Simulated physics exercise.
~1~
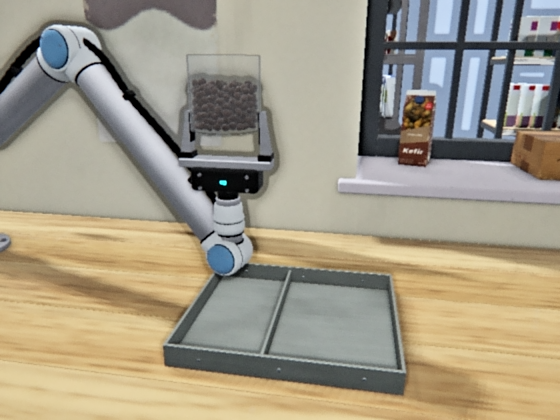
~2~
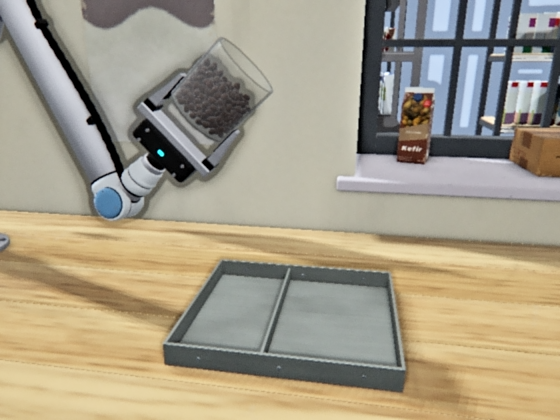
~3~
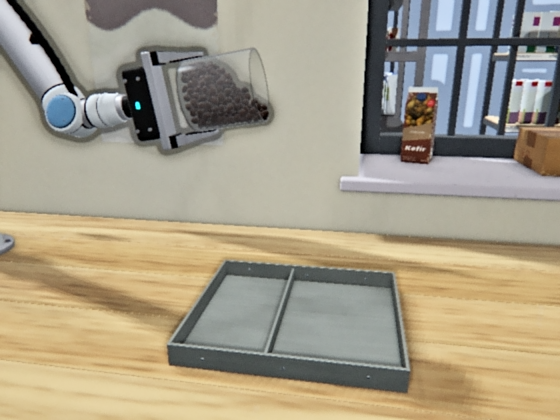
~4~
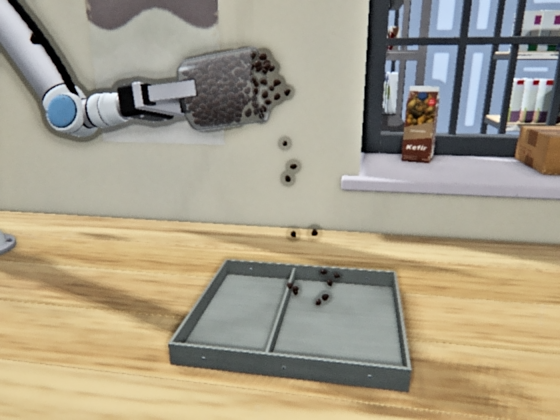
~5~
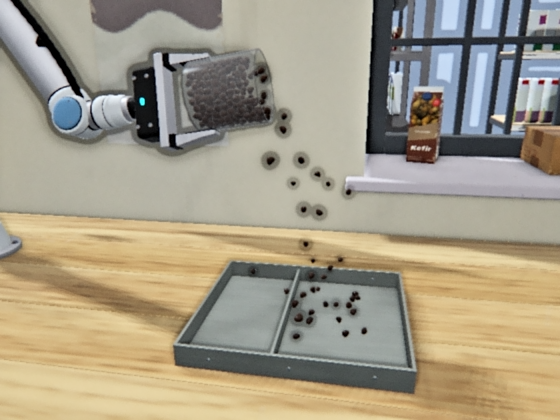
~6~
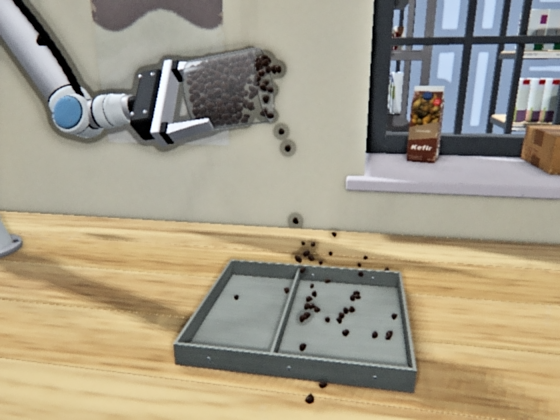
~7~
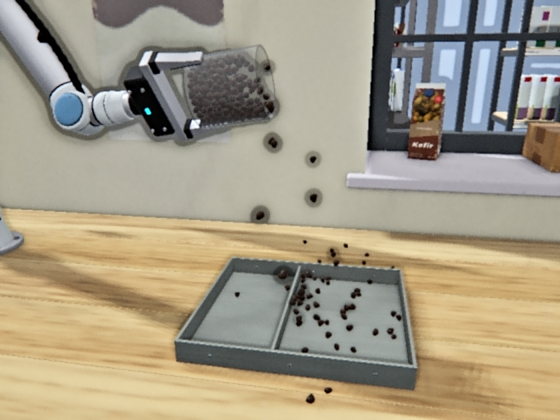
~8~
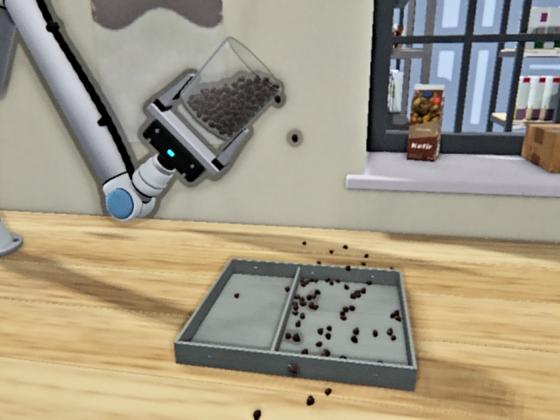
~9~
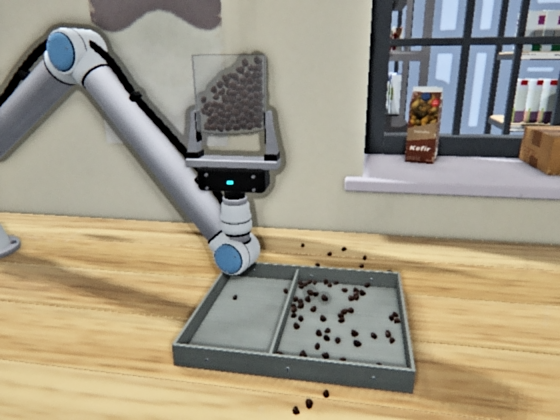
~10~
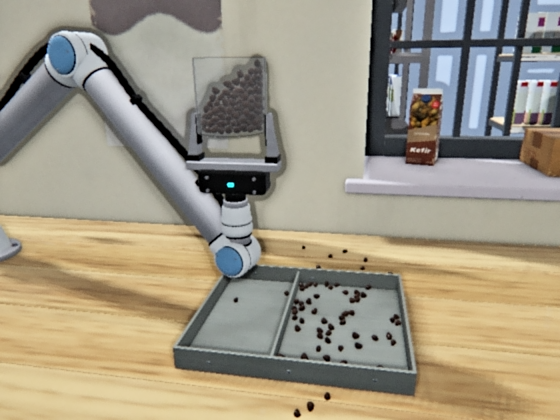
On a wooden table by a window, a robot arm tips a clear beaker of dark beans and twists it, spilling some mostly into the right part of a divided grey tray, then rights the beaker, still holding most of them, with a few lying outside the tray.
